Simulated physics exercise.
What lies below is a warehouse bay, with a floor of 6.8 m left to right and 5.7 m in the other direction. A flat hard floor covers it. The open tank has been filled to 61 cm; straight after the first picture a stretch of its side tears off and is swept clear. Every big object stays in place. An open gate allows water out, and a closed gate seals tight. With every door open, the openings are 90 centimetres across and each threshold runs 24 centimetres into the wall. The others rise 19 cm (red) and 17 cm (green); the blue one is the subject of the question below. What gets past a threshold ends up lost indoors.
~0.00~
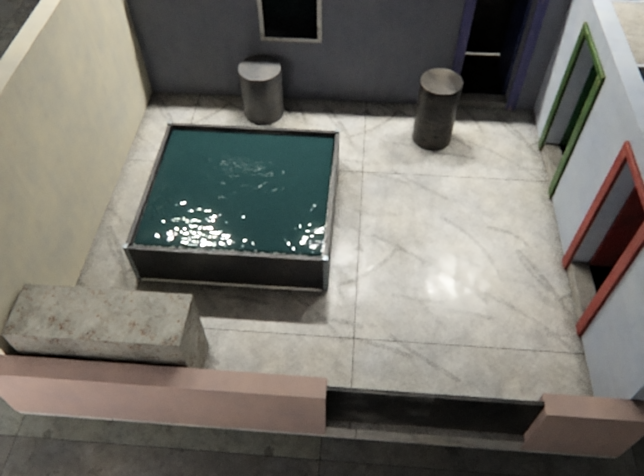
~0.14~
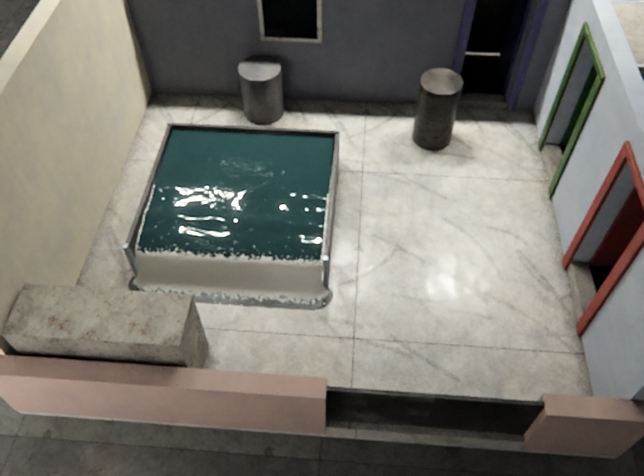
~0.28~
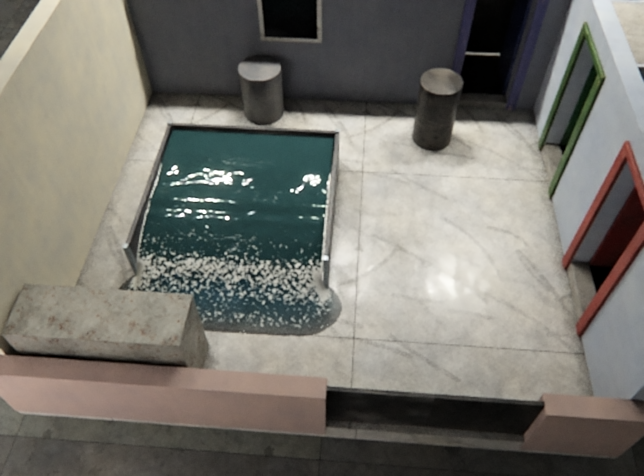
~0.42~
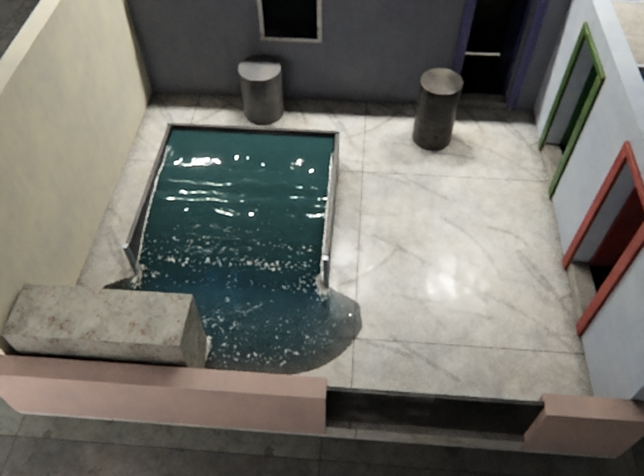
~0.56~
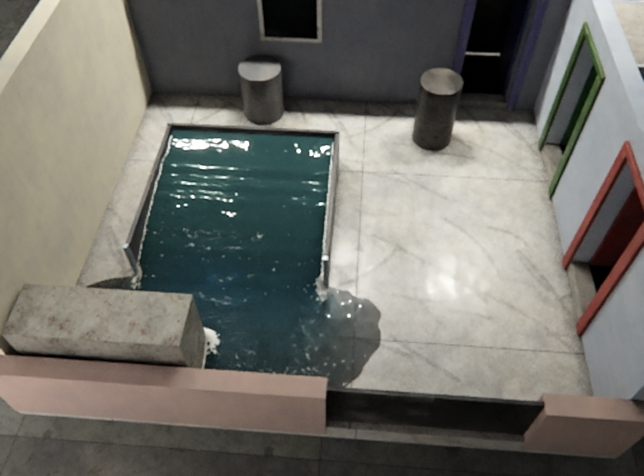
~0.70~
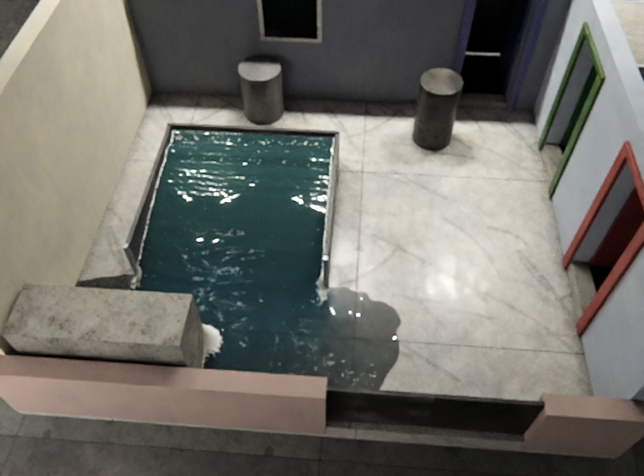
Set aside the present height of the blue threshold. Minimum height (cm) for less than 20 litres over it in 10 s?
Around 16 cm.
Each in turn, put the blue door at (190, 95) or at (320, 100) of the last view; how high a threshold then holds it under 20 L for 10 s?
You'd want roughly 22 cm there first, then roughly 12.0 cm.
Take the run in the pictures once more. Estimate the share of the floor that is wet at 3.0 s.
Roughly 55 percent of the floor is wet.
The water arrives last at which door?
Last in line is the blue door.
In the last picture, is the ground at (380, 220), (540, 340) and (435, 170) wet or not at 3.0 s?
So, in order, I'd say stayed dry, then got wet, then stayed dry.
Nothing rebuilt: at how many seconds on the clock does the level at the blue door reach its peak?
The level tops out near 5.0 seconds.
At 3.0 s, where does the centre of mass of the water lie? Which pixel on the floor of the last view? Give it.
The water's centre is at about (259, 289).
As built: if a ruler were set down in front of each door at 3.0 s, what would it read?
Red door 23 cm, green door 0 cm, blue door 0 cm.
After 1.4 s water covers 25 % of the floor, deepest (49 cm) near (254, 402); it has not reached the blue door.
After 3.0 s water covers 55 % of the floor, deepest (50 cm) near (137, 393); it has not reached the blue door.
After 10.0 s water covers 95 % of the floor, deepest (18 cm) near (413, 108); 12 cm at the blue door, 95 litres in over its 11 cm threshold.
At the blue door as built, the water arrived by 4.3 s and peaked near 22 cm at 5.2 s.
With a threshold of 13.5 cm, 51 litres would have come in within the 10 s; with 18.5 cm, 8 litres. So under 20 litres takes about 16 cm.
